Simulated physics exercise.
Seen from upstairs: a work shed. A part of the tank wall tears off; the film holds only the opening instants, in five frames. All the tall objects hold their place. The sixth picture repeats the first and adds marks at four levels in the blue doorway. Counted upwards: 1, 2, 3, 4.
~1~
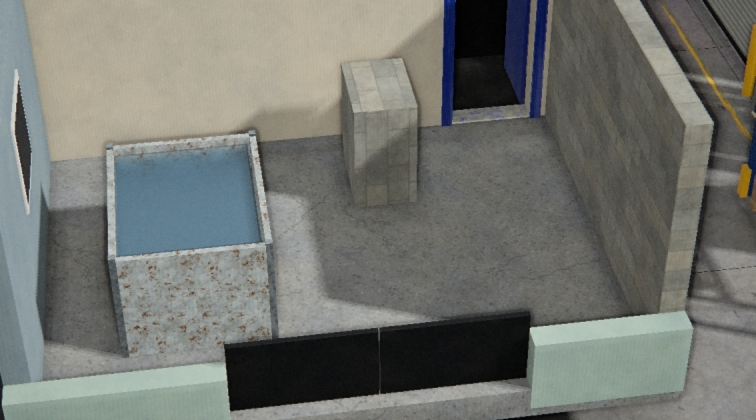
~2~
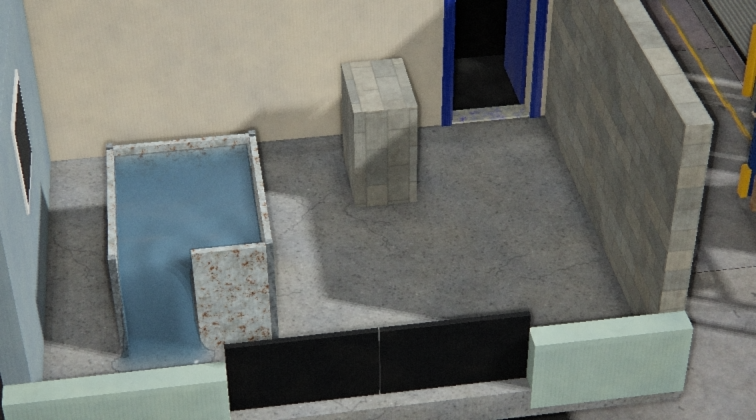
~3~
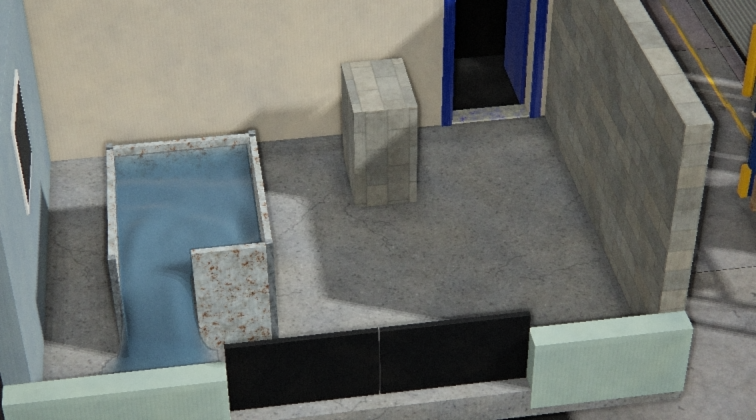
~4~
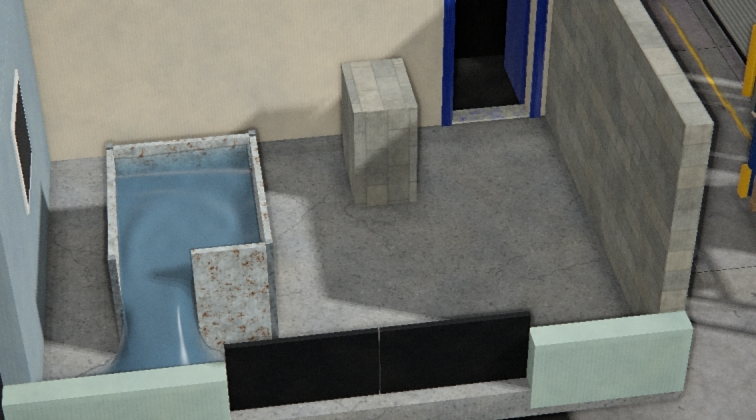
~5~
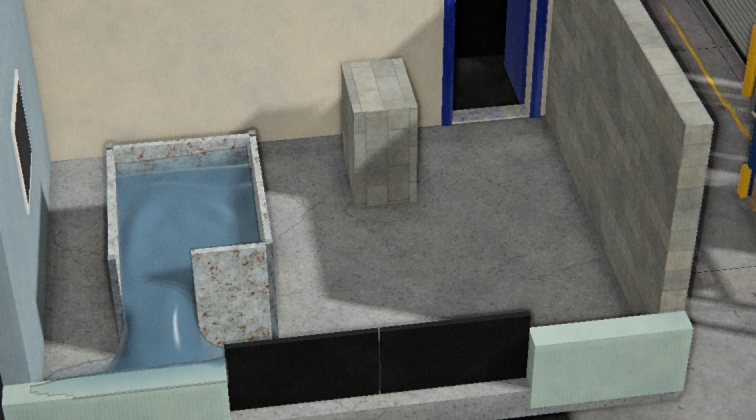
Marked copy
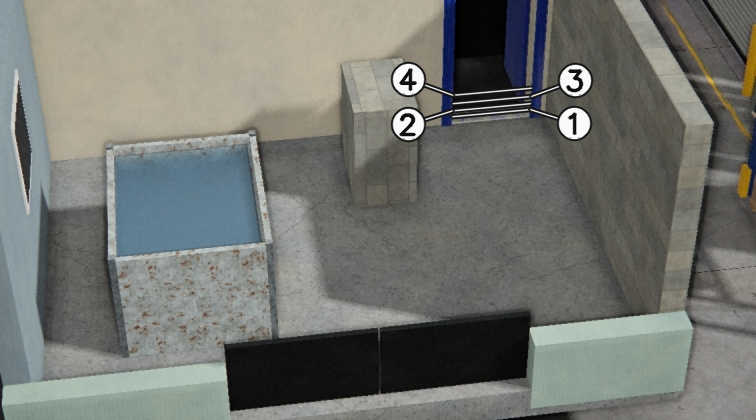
Work shed seen from above, with part of a full tank's front wall opening and blue water pouring out onto the grey floor.
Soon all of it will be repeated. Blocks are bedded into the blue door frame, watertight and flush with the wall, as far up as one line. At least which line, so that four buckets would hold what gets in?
That is height 2.
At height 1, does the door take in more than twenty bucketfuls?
No.
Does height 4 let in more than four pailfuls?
No, that is safe.
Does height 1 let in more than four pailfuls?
Yes, it does.
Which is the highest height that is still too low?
It is 1.
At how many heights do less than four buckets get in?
Three of the four.
On the marked copy, 1 at (491, 113); 2 at (491, 107); 3 at (492, 100); 4 at (492, 91); from the bottom up 1, 2, 3, 4.
Choosing 1, about 11 bucketfuls get in.
Choosing 2, a splash gets over, under a bucket.
Choosing 3, nothing gets over.
Choosing 4, nothing gets over.
